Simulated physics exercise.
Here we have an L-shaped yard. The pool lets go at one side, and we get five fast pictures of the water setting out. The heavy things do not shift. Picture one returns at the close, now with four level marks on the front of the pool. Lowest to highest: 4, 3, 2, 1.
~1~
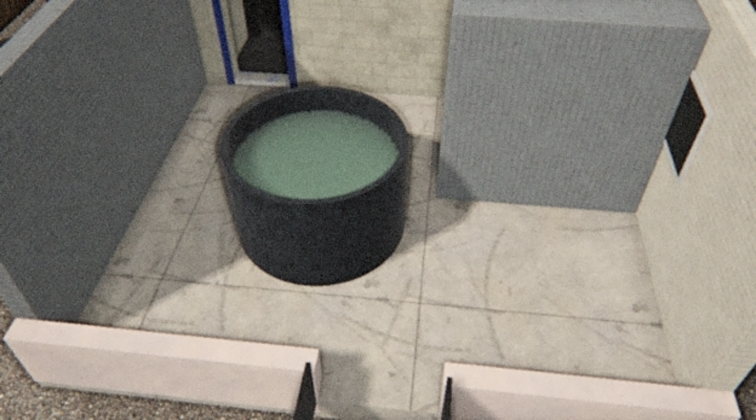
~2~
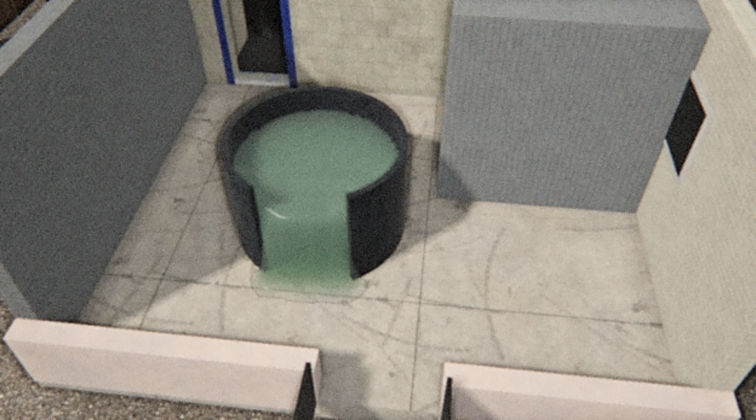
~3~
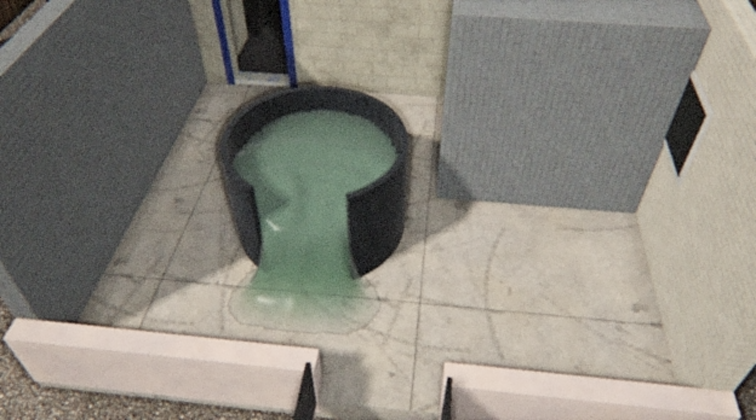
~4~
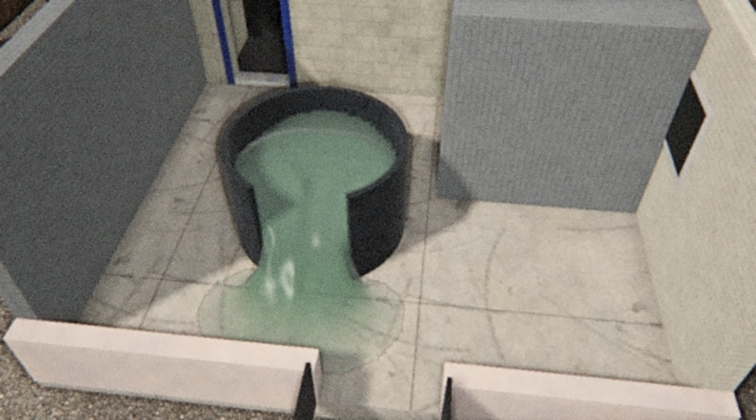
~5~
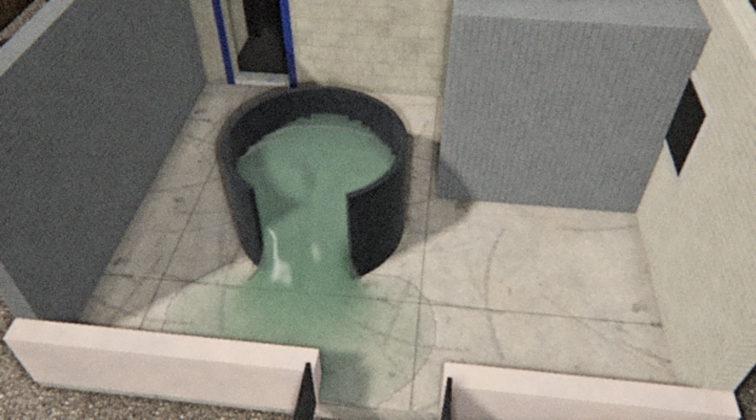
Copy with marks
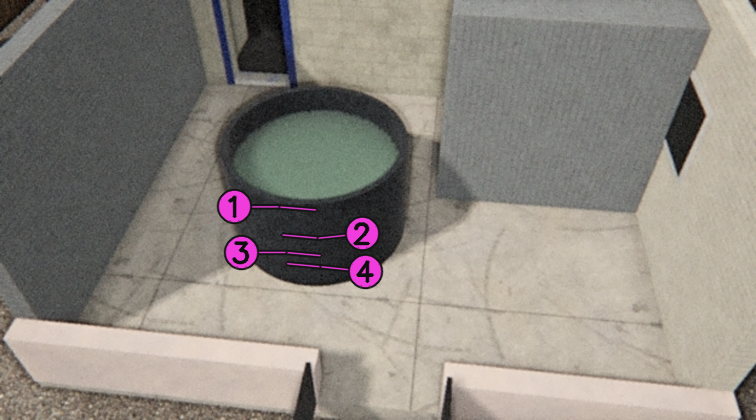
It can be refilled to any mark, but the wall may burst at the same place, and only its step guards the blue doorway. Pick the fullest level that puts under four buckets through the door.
Use line 3.
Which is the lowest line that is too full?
2 it is.
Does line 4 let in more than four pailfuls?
No.
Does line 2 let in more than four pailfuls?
Yes, that goes wrong.
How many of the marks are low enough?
Two.
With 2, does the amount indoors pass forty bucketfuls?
No, less.
On the marked copy, 1 at (296, 208); 2 at (300, 236); 3 at (302, 254); 4 at (304, 265); from the bottom up 4, 3, 2, 1.
If 1 is chosen, dozens of bucketfuls pour in.
If 2 is chosen, about 11 bucketfuls get in.
If 3 is chosen, a bucket or two gets in.
If 4 is chosen, nothing gets over.
